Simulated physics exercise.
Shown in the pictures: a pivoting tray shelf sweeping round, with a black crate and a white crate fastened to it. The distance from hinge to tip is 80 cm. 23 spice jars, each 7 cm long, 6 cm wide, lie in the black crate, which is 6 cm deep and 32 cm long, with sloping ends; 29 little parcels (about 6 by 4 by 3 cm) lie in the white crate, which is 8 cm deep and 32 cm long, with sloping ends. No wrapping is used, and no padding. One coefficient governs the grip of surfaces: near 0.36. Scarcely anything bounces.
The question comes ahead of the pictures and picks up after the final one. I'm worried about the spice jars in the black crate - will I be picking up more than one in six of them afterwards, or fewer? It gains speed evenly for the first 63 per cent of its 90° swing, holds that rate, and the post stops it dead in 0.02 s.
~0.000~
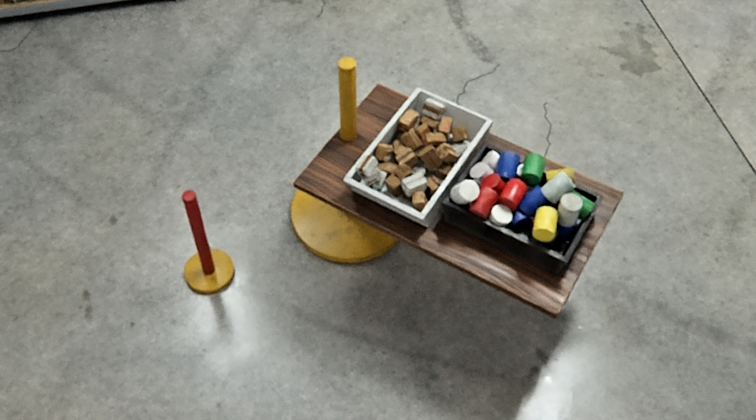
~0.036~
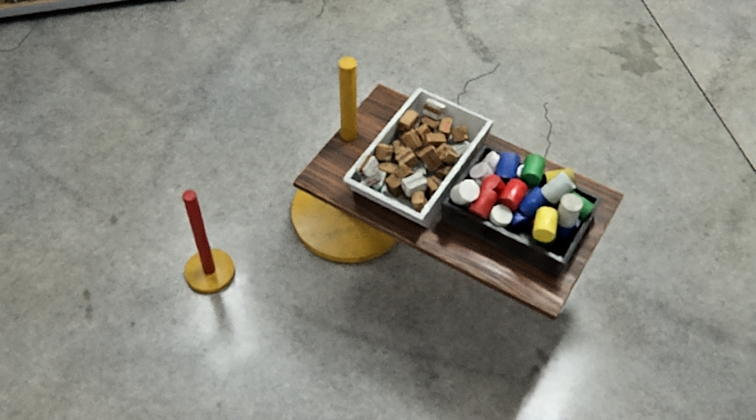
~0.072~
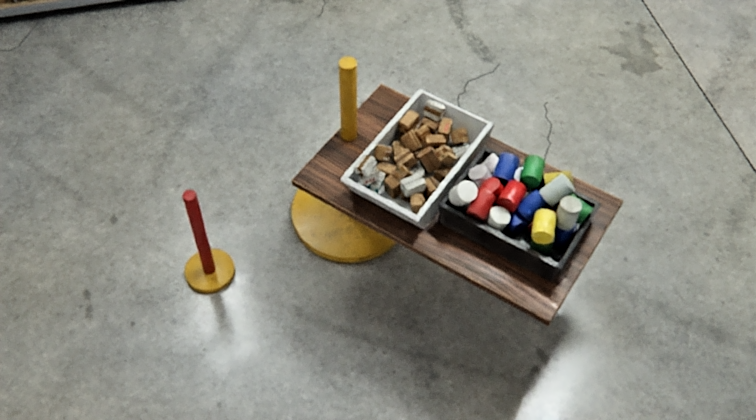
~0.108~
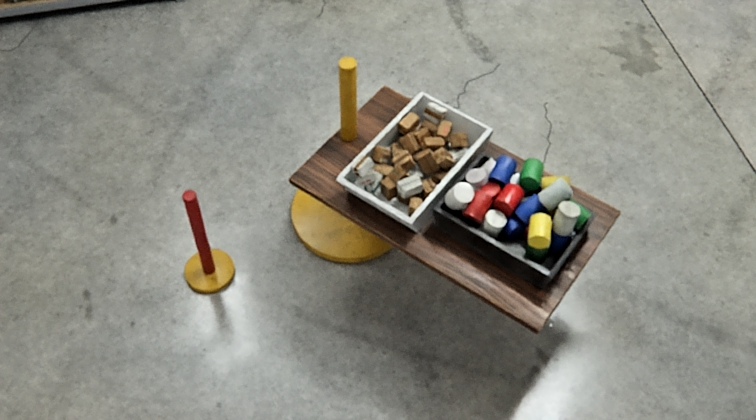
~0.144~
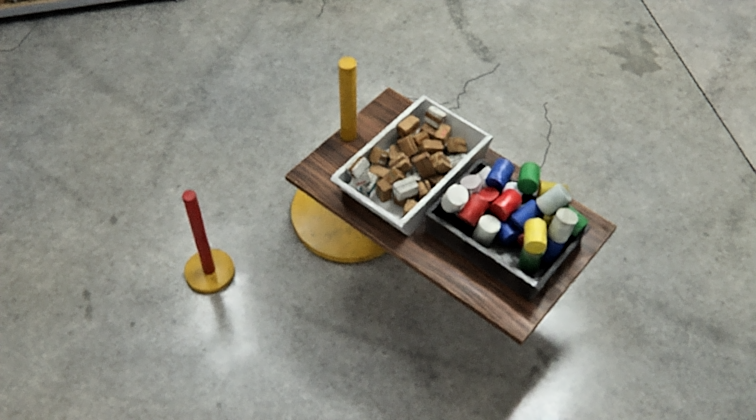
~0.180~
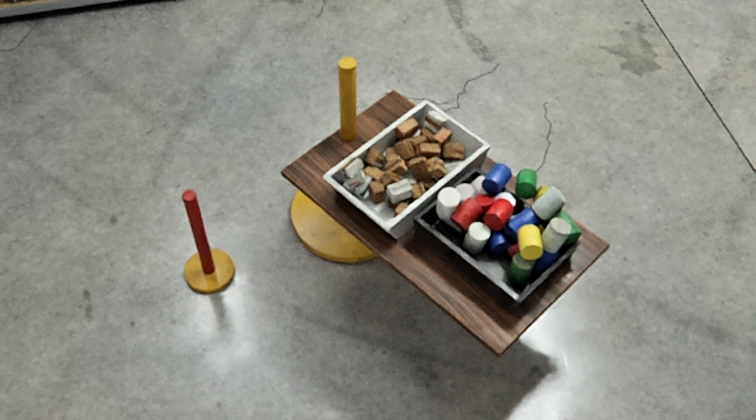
More than one in six.
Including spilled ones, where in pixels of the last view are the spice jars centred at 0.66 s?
Somewhere around pixel (249, 279).
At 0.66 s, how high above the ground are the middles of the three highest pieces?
66 cm.
After 0.46 s, the shelf hits the red post.
After 0.54 s, 10 of 23 out of the black crate and 0 of 29 out of the white crate.
After 0.66 s, 10 of 23 out of the black crate and 0 of 29 out of the white crate.
After 0.88 s, 11 of 23 out of the black crate and 0 of 29 out of the white crate.
When it is over (at 1.32 s), 11 of 23 out of the black crate and 0 of 29 out of the white crate. Asked share, 11 of 23, 48 per cent.
